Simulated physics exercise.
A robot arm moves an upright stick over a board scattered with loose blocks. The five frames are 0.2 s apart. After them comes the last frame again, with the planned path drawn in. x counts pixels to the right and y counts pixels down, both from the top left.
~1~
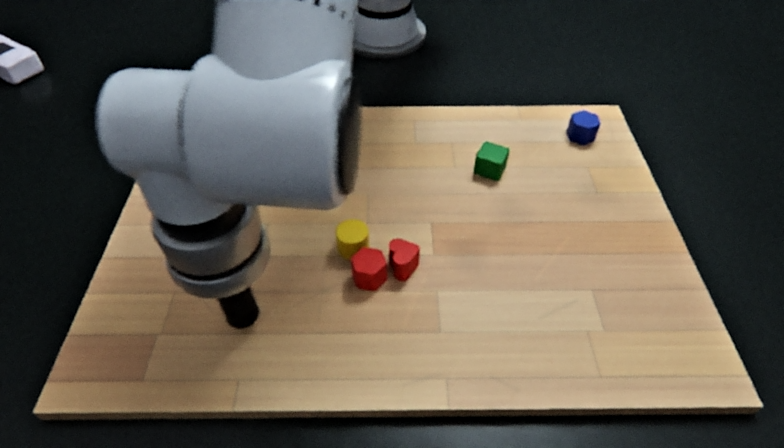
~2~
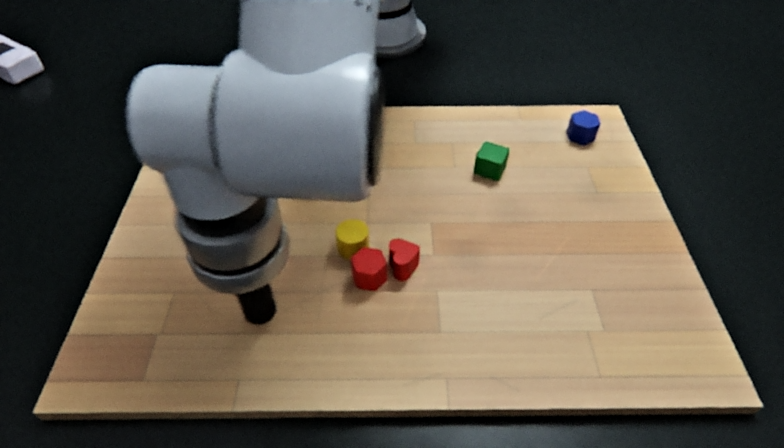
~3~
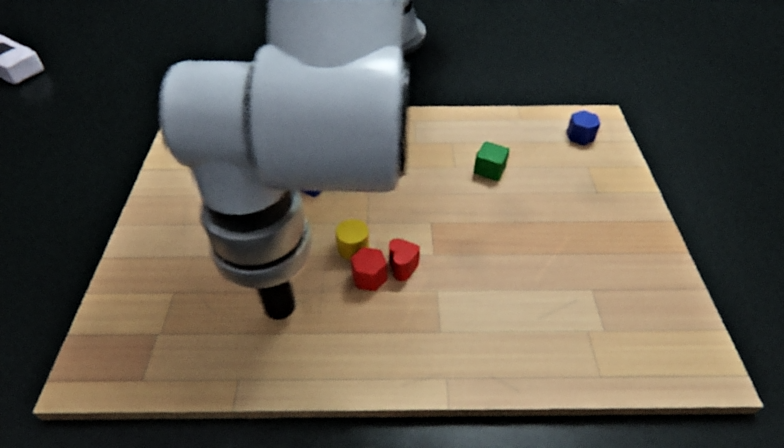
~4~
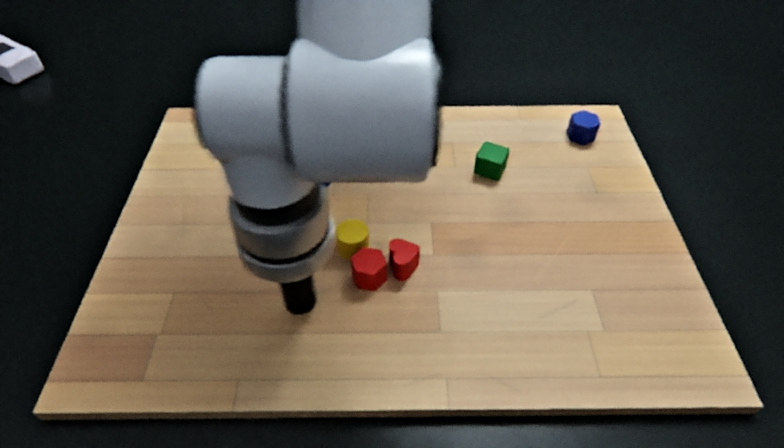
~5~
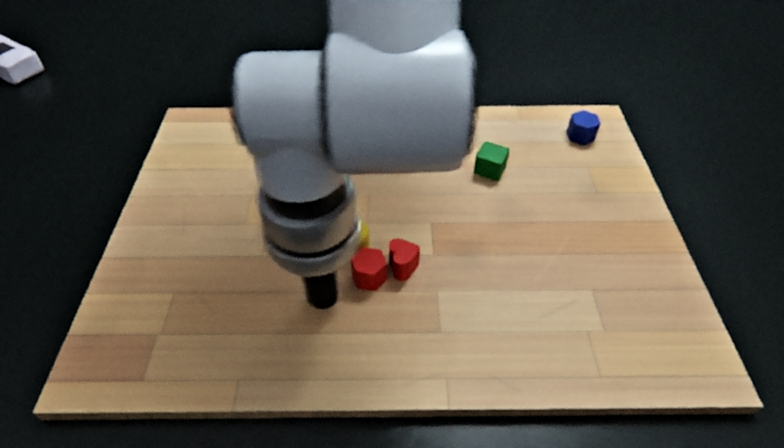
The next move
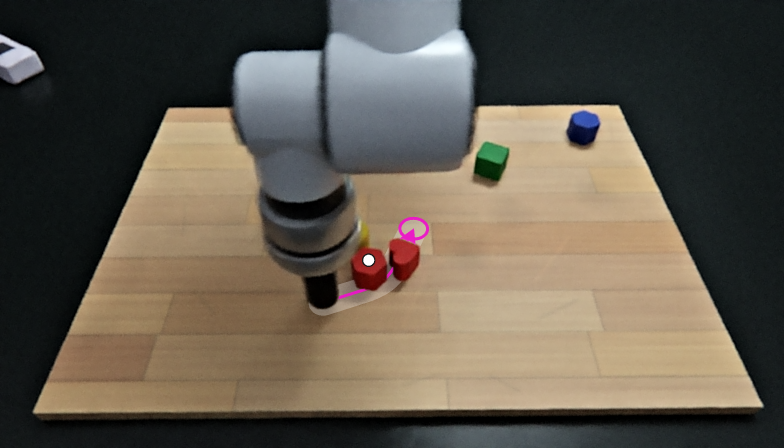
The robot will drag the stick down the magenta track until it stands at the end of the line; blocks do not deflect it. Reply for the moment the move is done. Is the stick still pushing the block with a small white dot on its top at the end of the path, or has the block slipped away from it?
I'd say the block with a small white dot on its top is still out in front of the stick at the end.
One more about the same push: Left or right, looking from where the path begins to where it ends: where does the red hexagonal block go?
It shifts to the left.
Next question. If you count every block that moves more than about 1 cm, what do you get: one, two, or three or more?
My best guess is that a pair of blocks move over 1 cm.
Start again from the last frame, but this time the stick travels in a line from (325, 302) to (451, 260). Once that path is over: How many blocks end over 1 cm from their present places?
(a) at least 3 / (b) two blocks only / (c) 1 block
b: Two blocks only.
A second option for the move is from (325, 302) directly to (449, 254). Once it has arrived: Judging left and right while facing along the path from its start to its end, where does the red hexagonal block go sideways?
It is pushed towards the left-hand side.
Path on the board, from (325, 302) by way of (370, 288) and (398, 260) to (414, 229); the dot is on the red hexagonal block.
The first path, step by step. One third of the way, stick at (370, 282); red hexagonal block at (385, 248), turned 30° anticlockwise; red heart at (413, 245), turned 10° clockwise.
Two thirds of the way, stick at (398, 254); red hexagonal block at (403, 220), turned 70° anticlockwise; red heart at (429, 235), turned 55° clockwise.
At the end, stick at (414, 222); yellow circular block in place; red hexagonal block at (414, 190), turned 85° anticlockwise; red heart at (440, 227), turned 120° clockwise.
